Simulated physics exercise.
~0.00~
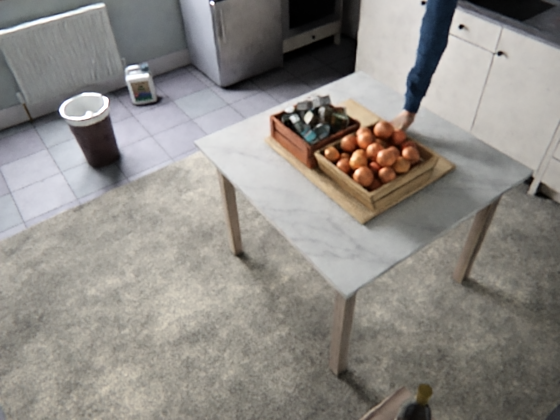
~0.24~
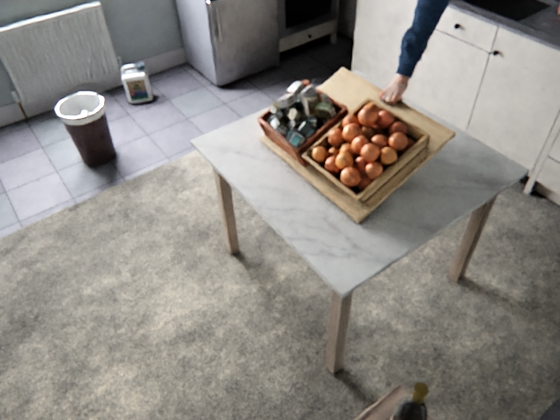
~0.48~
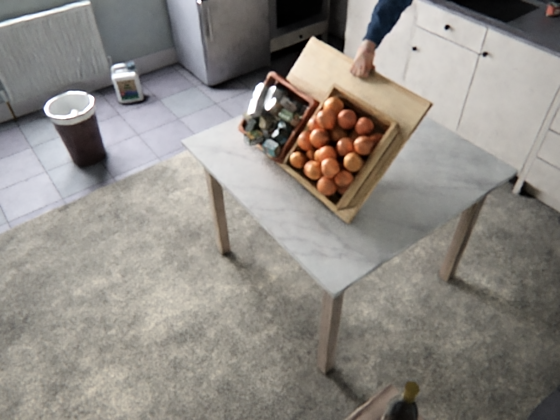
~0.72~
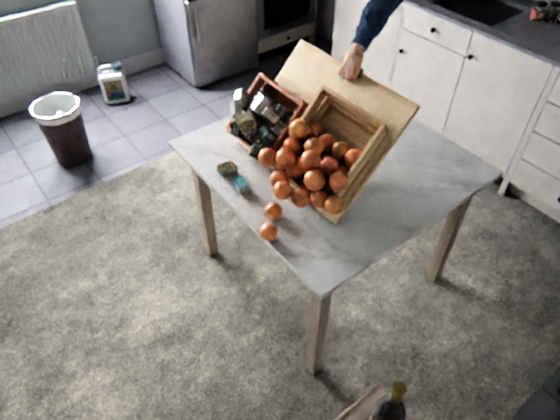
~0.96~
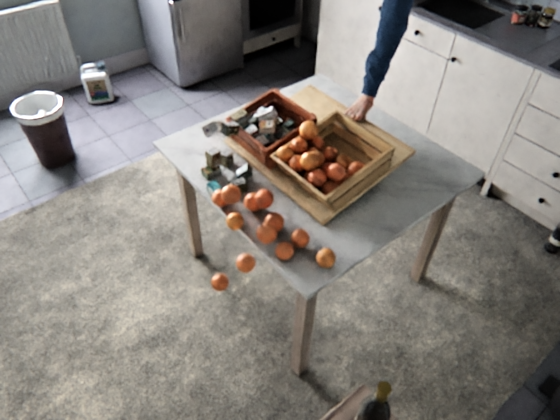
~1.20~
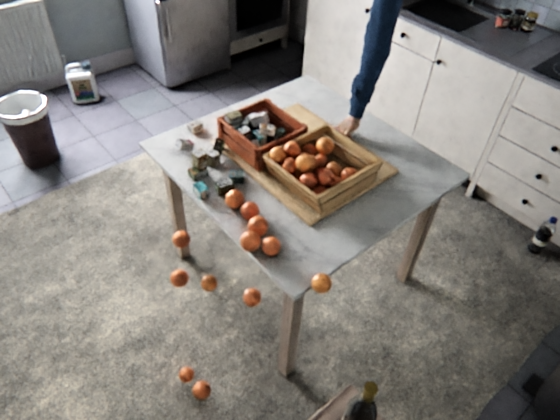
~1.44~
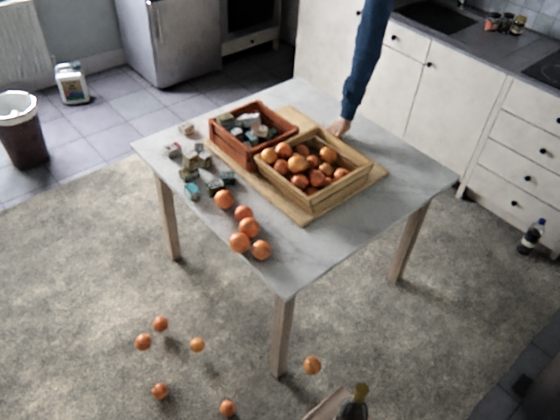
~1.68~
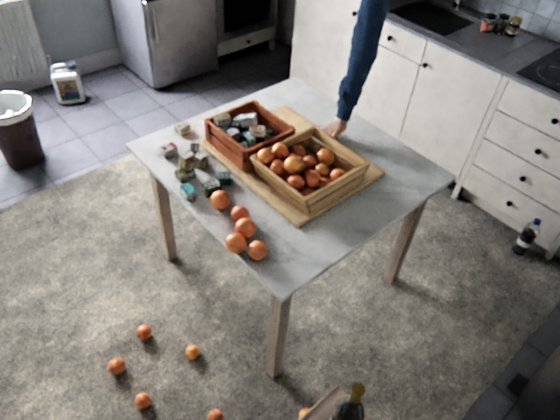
Hand tilting a board with two crates on a table, spilling oranges and small cartons leftward, then lowering it flat again.
